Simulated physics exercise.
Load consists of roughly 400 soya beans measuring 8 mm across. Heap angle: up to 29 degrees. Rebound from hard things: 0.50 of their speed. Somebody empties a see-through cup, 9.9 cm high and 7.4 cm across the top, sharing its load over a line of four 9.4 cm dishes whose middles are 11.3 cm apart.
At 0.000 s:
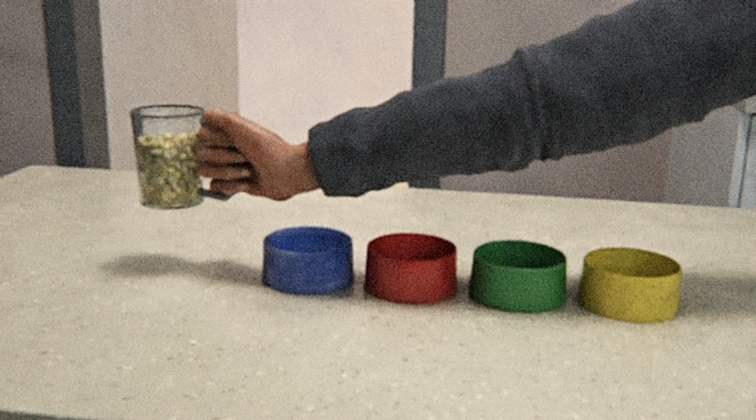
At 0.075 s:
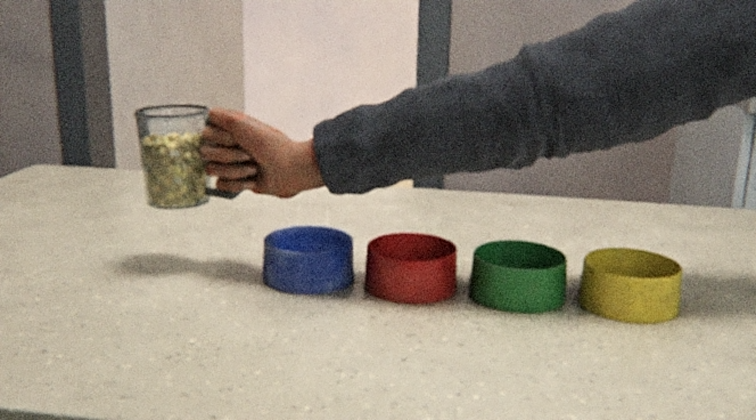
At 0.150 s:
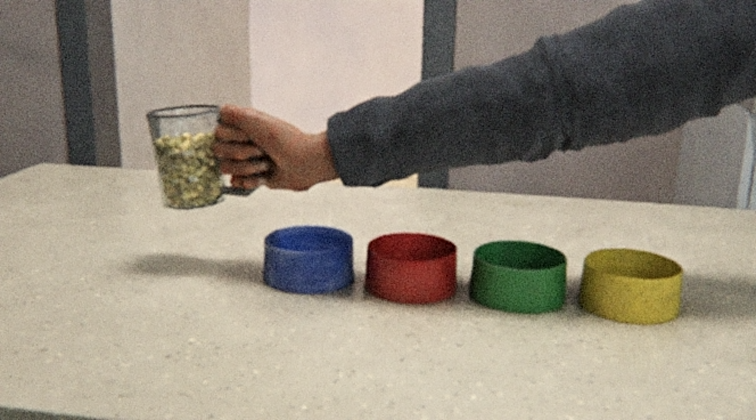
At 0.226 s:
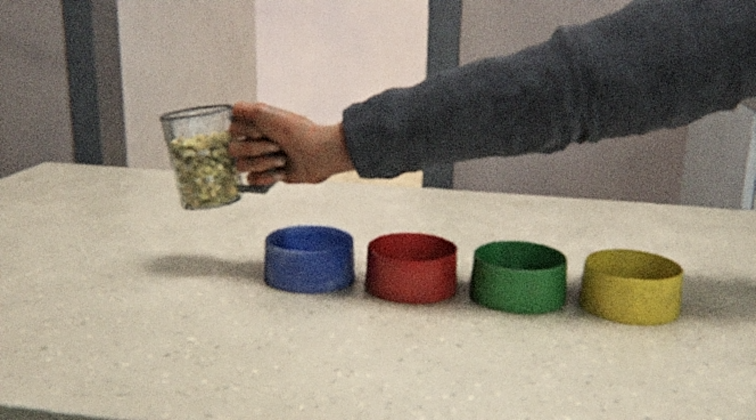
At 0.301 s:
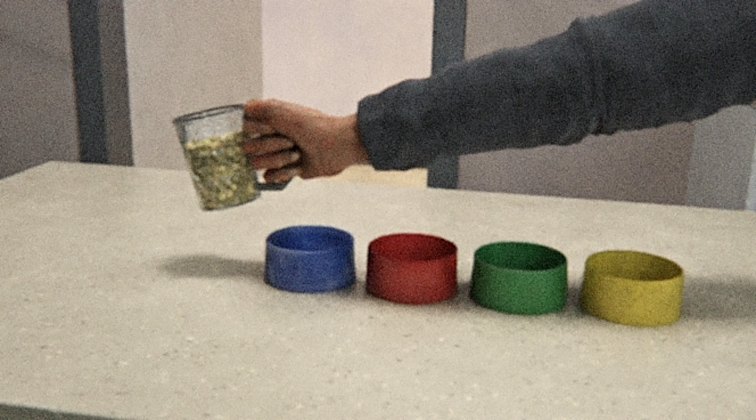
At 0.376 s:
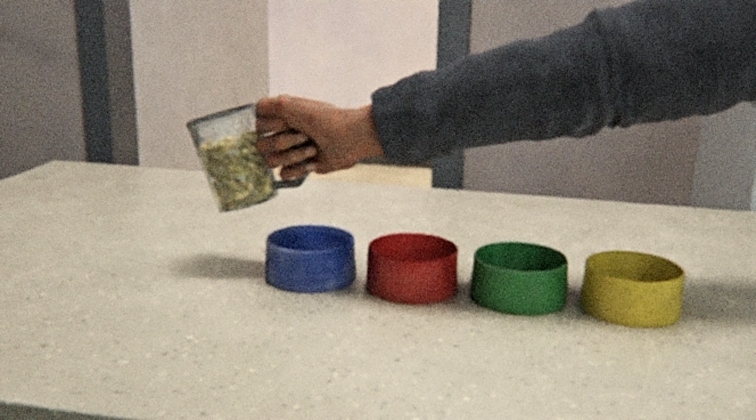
A hand moving a clear cup of pale pieces slightly rightward while tilting it, behind blue, red, green and yellow dishes.
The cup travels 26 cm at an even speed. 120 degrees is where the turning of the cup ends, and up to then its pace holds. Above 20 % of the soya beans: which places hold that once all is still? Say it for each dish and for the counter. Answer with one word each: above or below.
Red below, blue above, green below, yellow below, counter above.
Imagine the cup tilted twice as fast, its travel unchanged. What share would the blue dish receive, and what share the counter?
That gives blue 50 with 50 for the counter.
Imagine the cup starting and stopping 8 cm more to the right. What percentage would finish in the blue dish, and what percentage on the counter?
Blue 0, counter 0.
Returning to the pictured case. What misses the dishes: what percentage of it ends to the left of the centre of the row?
100 %.
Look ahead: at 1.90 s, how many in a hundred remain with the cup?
About 95 %.
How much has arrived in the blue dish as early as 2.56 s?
Near 55 per cent so far.
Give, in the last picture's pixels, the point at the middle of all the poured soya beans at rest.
Near (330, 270).
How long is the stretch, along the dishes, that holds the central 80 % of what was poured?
Spread: Around 9 cm.
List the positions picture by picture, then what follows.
In the first picture, cup at (170, 157), tilt 0 degrees, lip at (135, 109), moved 0.0 cm; middle of the pieces at (174, 164); blue dish at (308, 239); red dish at (412, 247); green dish at (520, 255); yellow dish at (632, 263).
In the second picture, cup at (176, 156), tilt 1 degrees, lip at (140, 110), moved 0.5 cm; middle of the pieces at (179, 164).
In the third picture, cup at (189, 157), tilt 5 degrees, lip at (151, 112), moved 1.9 cm; middle of the pieces at (193, 164).
In the fourth picture, cup at (205, 157), tilt 9 degrees, lip at (164, 115), moved 3.6 cm; middle of the pieces at (209, 164).
In the fifth picture, cup at (220, 158), tilt 13 degrees, lip at (178, 118), moved 5.2 cm; middle of the pieces at (225, 164).
In the sixth picture, cup at (235, 158), tilt 17 degrees, lip at (191, 122), moved 6.8 cm; middle of the pieces at (240, 165); blue dish at (311, 238); red dish at (413, 247); green dish at (521, 257); yellow dish at (634, 267). The cup turns about 50 degrees a second and travels 22 cm a second.
After 1.29 s, tilt 64 degrees; cup holds 100 %.
Then, at 1.90 s, tilt 96 degrees; cup holds 95 %, blue 5 %.
After 2.56 s, tilt 120 degrees; cup holds 5 %, blue 55 %.
By 3.3 s all is still; red 0 %, blue 60 %, green 0 %, yellow 0 %, counter 40 %.
